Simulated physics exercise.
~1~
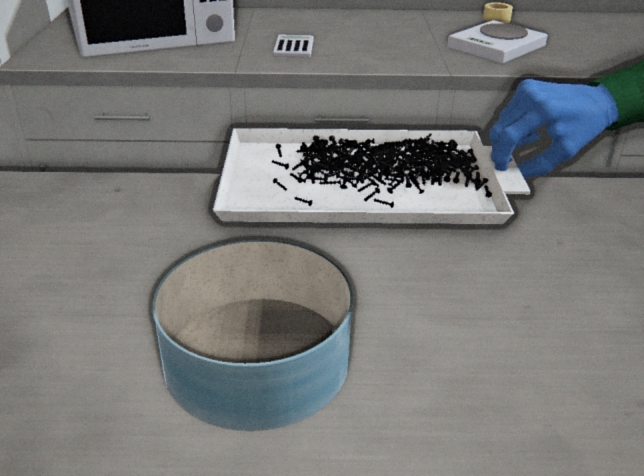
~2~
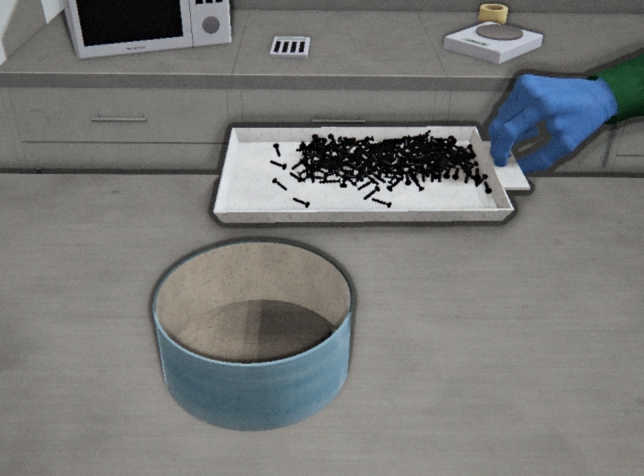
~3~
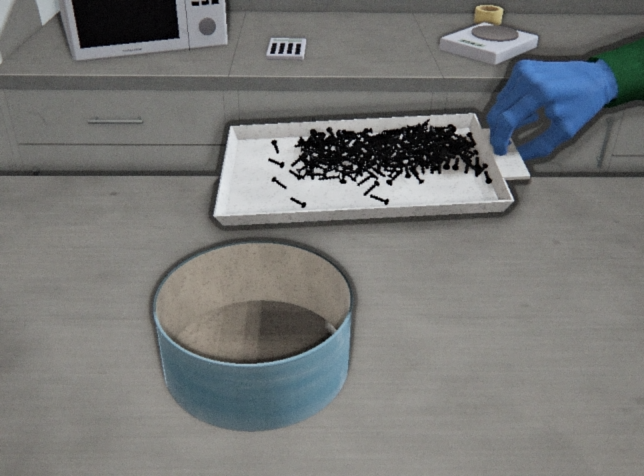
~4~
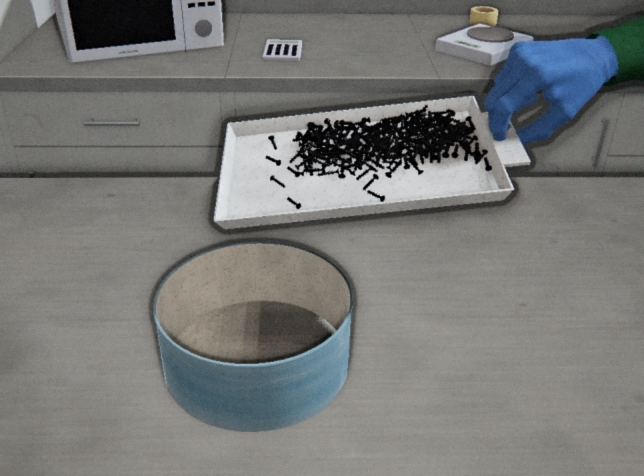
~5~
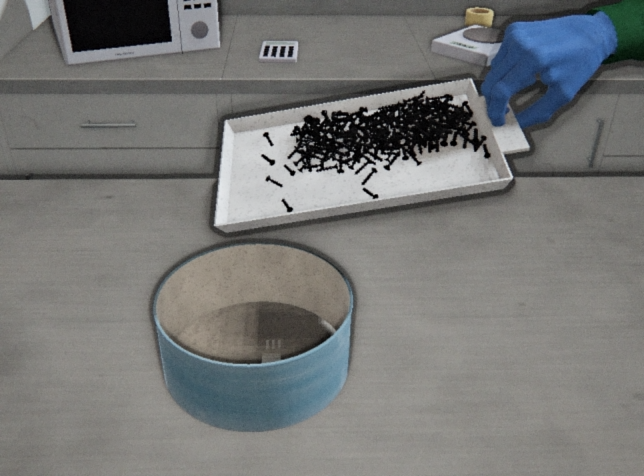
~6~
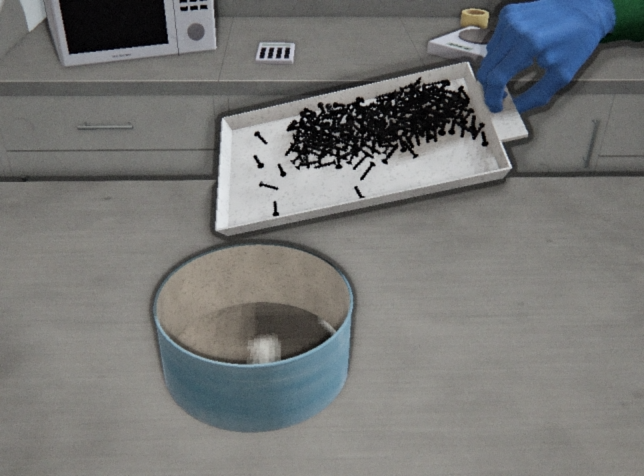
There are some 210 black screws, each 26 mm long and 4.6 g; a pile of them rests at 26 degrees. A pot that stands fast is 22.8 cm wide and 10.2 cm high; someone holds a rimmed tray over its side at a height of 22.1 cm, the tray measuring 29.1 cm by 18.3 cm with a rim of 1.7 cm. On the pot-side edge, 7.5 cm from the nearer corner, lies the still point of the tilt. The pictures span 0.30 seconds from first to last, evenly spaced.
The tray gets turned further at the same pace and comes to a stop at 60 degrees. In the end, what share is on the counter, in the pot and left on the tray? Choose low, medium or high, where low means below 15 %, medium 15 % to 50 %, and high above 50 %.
Shares - counter: Low, pot: High, tray: Low.
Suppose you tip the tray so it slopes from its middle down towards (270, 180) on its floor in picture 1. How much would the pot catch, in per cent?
That comes to around 25 per cent.
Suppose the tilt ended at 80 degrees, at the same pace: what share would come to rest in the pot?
It would land at about 95 percent.
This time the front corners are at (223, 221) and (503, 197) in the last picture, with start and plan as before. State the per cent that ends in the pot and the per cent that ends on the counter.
In the pot: 35 per cent; on the counter: 10 per cent.
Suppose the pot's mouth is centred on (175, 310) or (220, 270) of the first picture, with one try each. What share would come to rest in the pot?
I'd say some 95 per cent for the first and some 55 per cent for the second.
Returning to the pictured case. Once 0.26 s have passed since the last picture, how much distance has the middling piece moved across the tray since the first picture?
Displacement on the tray: Roughly 5 cm.
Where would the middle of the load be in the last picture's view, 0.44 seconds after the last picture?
Roughly pixel (262, 205).
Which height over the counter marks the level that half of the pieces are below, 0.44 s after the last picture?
About 24 cm.
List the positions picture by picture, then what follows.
In the first picture, tray tilt 0 degrees, front corners at (221, 207) and (505, 209); middle of the pieces at (386, 158); pot at (254, 295).
In the second picture, tray tilt 1 degrees, front corners at (222, 208) and (505, 206); middle of the pieces at (386, 156).
In the third picture, tray tilt 5 degrees, front corners at (222, 212) and (505, 197), lowest corner left front; middle of the pieces at (385, 149).
In the fourth picture, tray tilt 9 degrees, front corners at (222, 216) and (505, 186), lowest corner left front; middle of the pieces at (383, 139).
In the fifth picture, tray tilt 14 degrees, front corners at (222, 220) and (504, 175), lowest corner left front; middle of the pieces at (380, 130).
In the sixth picture, tray tilt 19 degrees, front corners at (222, 224) and (502, 165), lowest corner left front; middle of the pieces at (377, 121); pot at (254, 297).
Then, 0.26 s after the last picture, tilt 39 degrees; the tray holds 100 %, the pot 0 %.
Then, 0.44 s after the last picture, tilt 53 degrees; the tray holds 90 %, the pot 0 %.
Then, 0.73 s after the last picture, tilt 60 degrees; the tray holds 20 %, the pot 70 %.
In the end, counter 5 %, pot 90 %, tray 5 %.
